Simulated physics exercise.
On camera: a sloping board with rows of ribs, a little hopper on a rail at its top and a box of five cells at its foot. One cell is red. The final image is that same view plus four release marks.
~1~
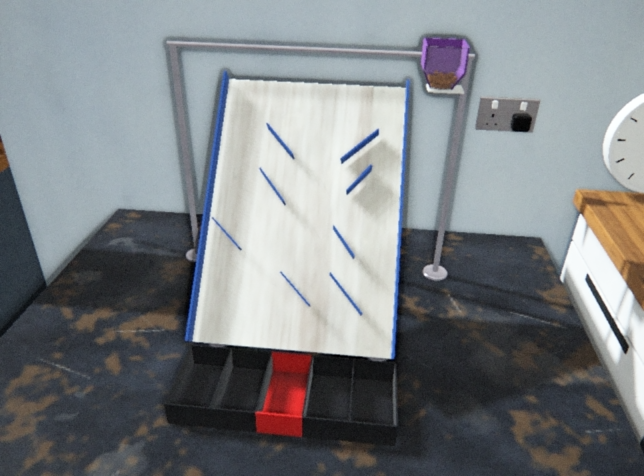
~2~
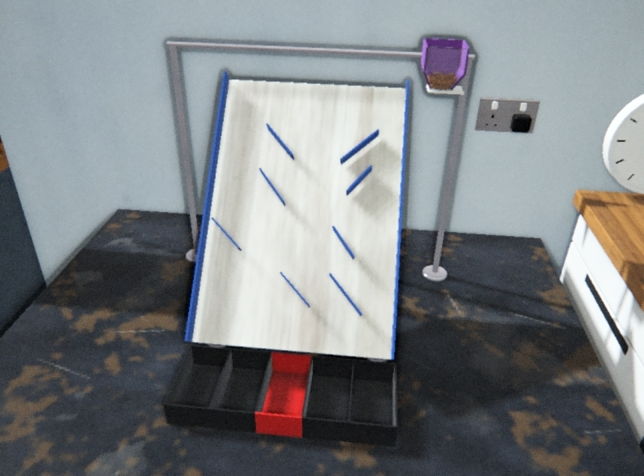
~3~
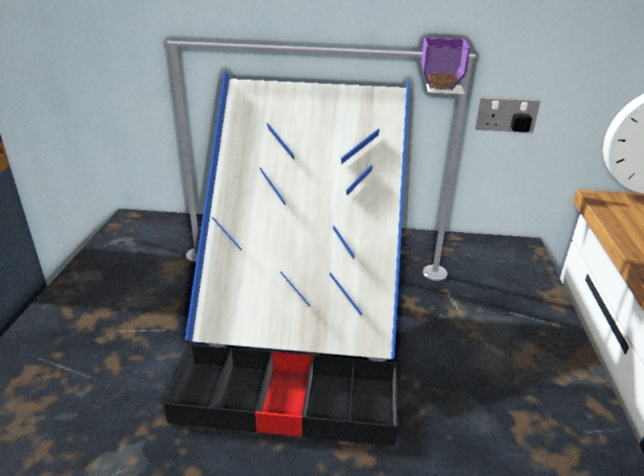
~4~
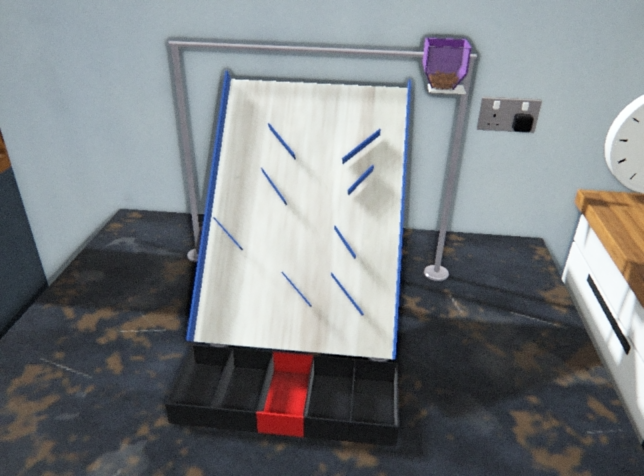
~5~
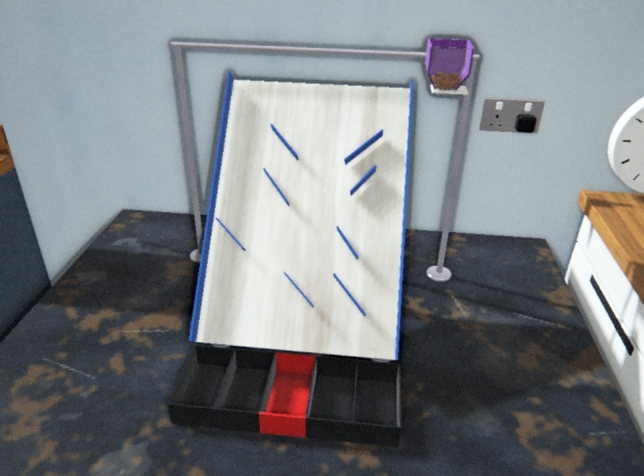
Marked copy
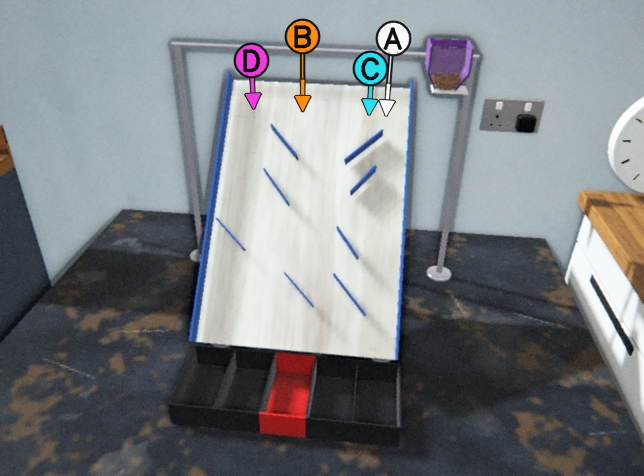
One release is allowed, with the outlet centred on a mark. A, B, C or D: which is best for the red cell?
I would pick mark D.
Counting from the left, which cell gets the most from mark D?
It is the third one.
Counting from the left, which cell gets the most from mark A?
It is the fifth one.
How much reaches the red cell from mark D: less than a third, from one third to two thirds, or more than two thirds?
Mark D gives from one third to two thirds.
On the marked copy, mark A meets the board at (386, 110); mark B meets the board at (302, 105); mark C meets the board at (369, 109); mark D meets the board at (253, 103).
With A, none in the red cell, nearly all in other cells.
With B, a stray few in the red cell, nearly all in other cells.
With C, none in the red cell, all in other cells.
With D, about two thirds in the red cell, about a third in other cells.
